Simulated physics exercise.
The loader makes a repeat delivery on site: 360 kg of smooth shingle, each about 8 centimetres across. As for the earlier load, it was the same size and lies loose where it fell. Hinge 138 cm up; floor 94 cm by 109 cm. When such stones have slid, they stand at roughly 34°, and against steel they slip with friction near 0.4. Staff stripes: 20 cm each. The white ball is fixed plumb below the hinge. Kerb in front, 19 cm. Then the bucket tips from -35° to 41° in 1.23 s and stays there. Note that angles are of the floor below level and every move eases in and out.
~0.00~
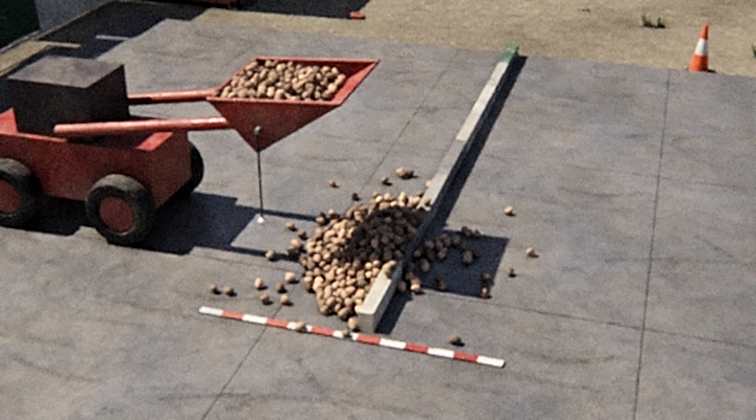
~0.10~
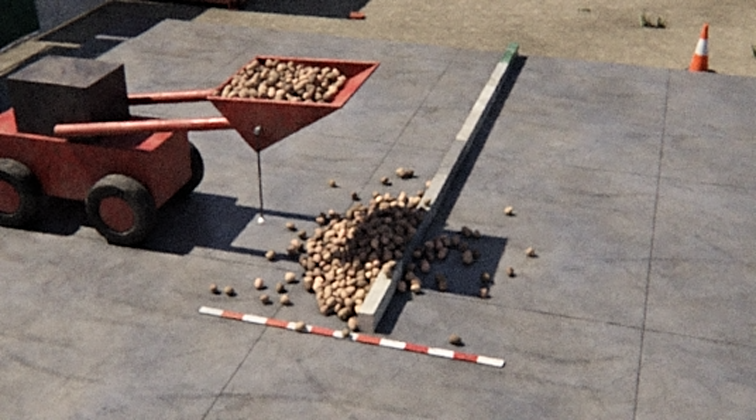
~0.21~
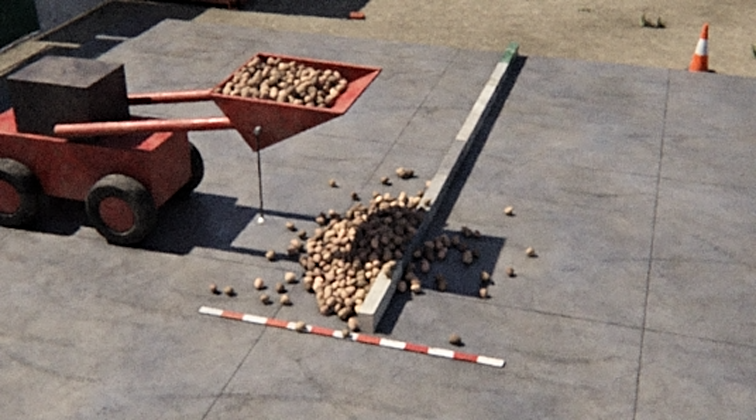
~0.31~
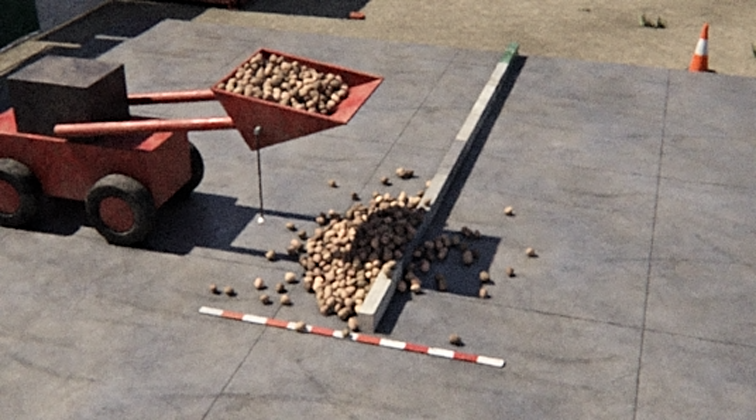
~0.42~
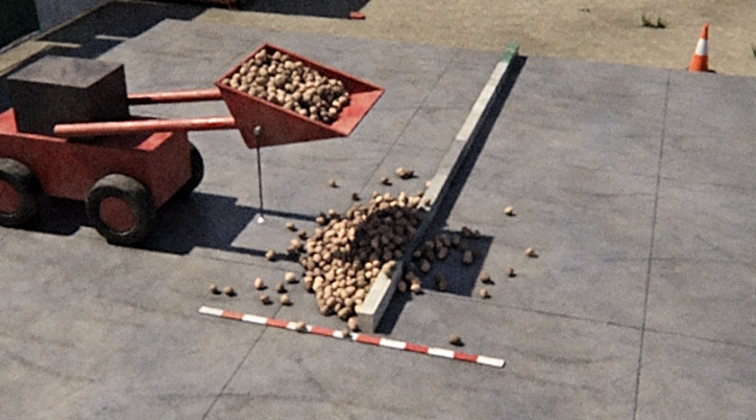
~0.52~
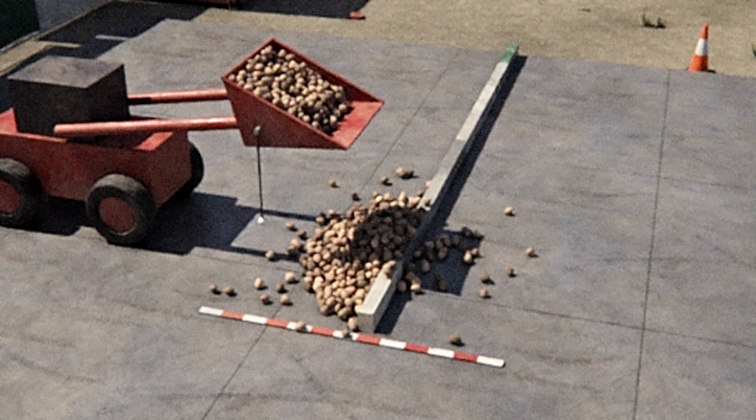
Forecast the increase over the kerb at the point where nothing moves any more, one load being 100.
I would say 26 per cent.
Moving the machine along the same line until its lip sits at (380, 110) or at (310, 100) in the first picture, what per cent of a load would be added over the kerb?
Case one about 80 %, case two about 5 %.
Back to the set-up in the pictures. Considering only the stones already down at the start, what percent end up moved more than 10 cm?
Roughly 25 percent.
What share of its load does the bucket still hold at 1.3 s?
Close to 45 in a hundred.
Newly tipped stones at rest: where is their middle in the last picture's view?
Their centre ends up near (377, 238).
After 0.9 s the floor is at 29°; in per cent of one load, 100 in the bucket, 93 on this side of the kerb, 7 over the kerb; the foremost stones are at (490, 268).
After 1.3 s the floor is at 41°; in per cent of one load, 46 in the bucket, 147 on this side of the kerb, 7 over the kerb; the foremost stones are at (490, 268).
After 1.7 s the floor is at 41°; in per cent of one load, 2 in the bucket, 179 on this side of the kerb, 19 over the kerb; the foremost stones are at (490, 268).
After 4.3 s the floor is at 41°; in per cent of one load, 0 in the bucket, 167 on this side of the kerb, 34 over the kerb; the foremost stones are at (553, 286). Net gain over the kerb, 26.
